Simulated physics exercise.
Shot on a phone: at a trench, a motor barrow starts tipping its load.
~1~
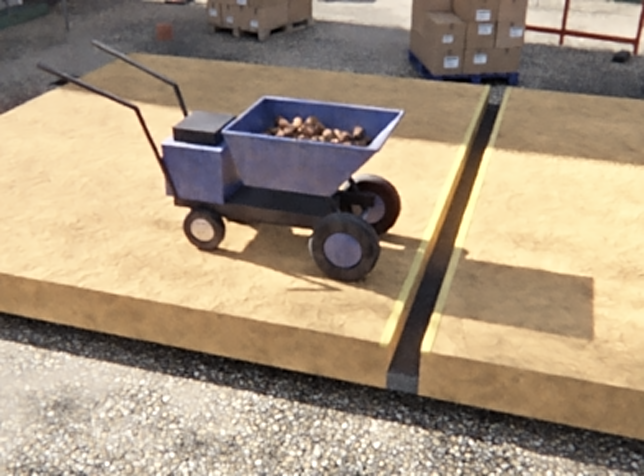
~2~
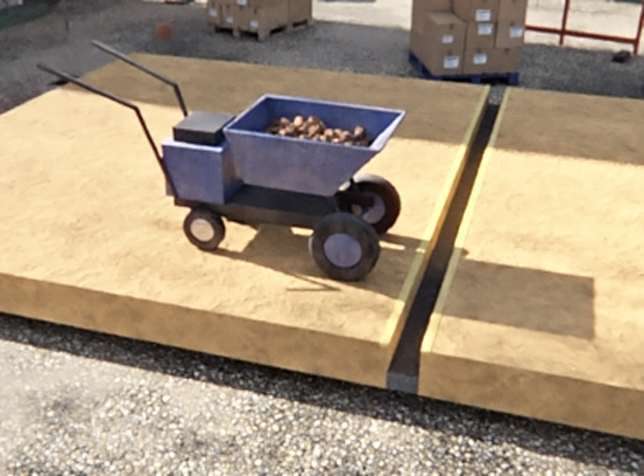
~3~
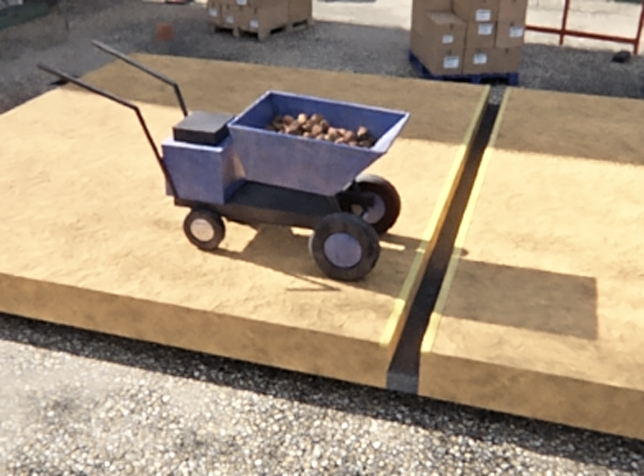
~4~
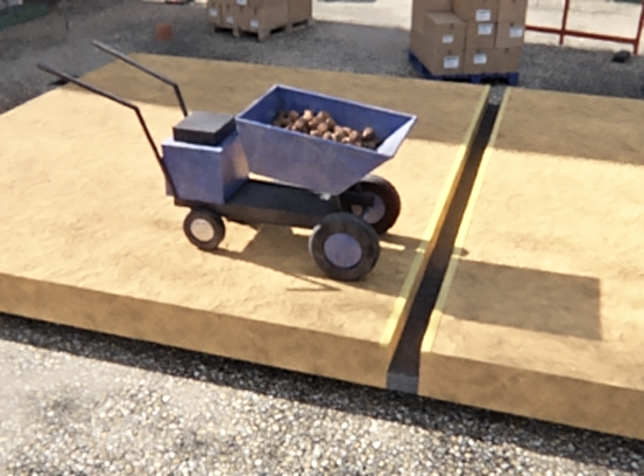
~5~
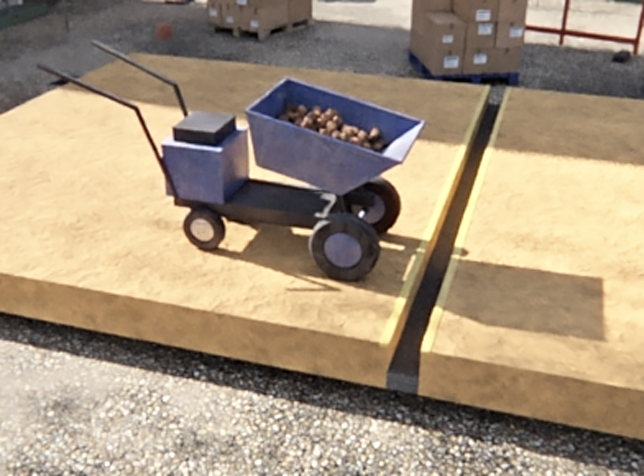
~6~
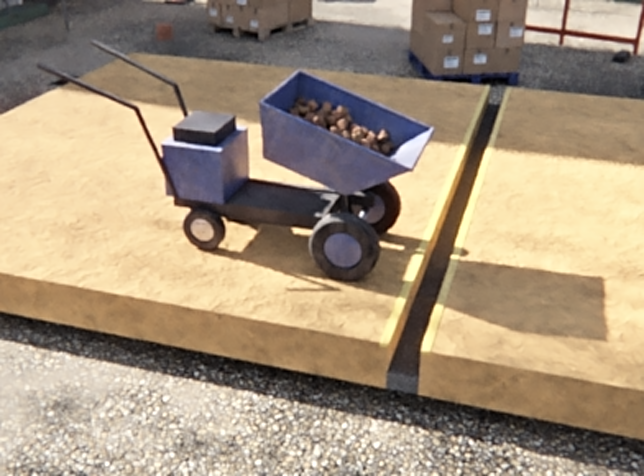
The clip shows a blue motor barrow loaded with brown clods standing on a sandy platform, left of a narrow dark trench. Its skip gradually tilts forward to the right, the rear rising while the wheels stay in place.
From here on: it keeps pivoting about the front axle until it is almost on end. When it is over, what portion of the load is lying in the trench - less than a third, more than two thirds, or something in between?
Caught: Below a third.
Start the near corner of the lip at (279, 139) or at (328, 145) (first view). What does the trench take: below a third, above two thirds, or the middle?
First: One to two thirds. Second: The middle third.
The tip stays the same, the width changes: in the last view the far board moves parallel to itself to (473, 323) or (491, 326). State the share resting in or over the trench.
In order, some 30 and some 60 percent.
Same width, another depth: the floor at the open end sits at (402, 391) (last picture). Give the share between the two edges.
It comes out near 0 percent.
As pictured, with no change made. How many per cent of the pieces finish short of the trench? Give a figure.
My estimate is around 0 percent.
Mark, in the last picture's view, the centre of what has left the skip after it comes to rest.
Close to (512, 274).
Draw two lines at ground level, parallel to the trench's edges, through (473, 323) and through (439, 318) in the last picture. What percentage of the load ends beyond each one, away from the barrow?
Result, first then second: 70 %, 90 %.
Soon, skip tipped steeply; all in the skip.
A while on, skip tipped right over; most in the skip; about a quarter beyond it; a stray few falling.
Towards the end, skip tipped right over; a small part in the skip; nearly all beyond it.
Finally, skip tipped right over; a stray few in the skip; a stray few in or heaped over the trench; nearly all beyond it.
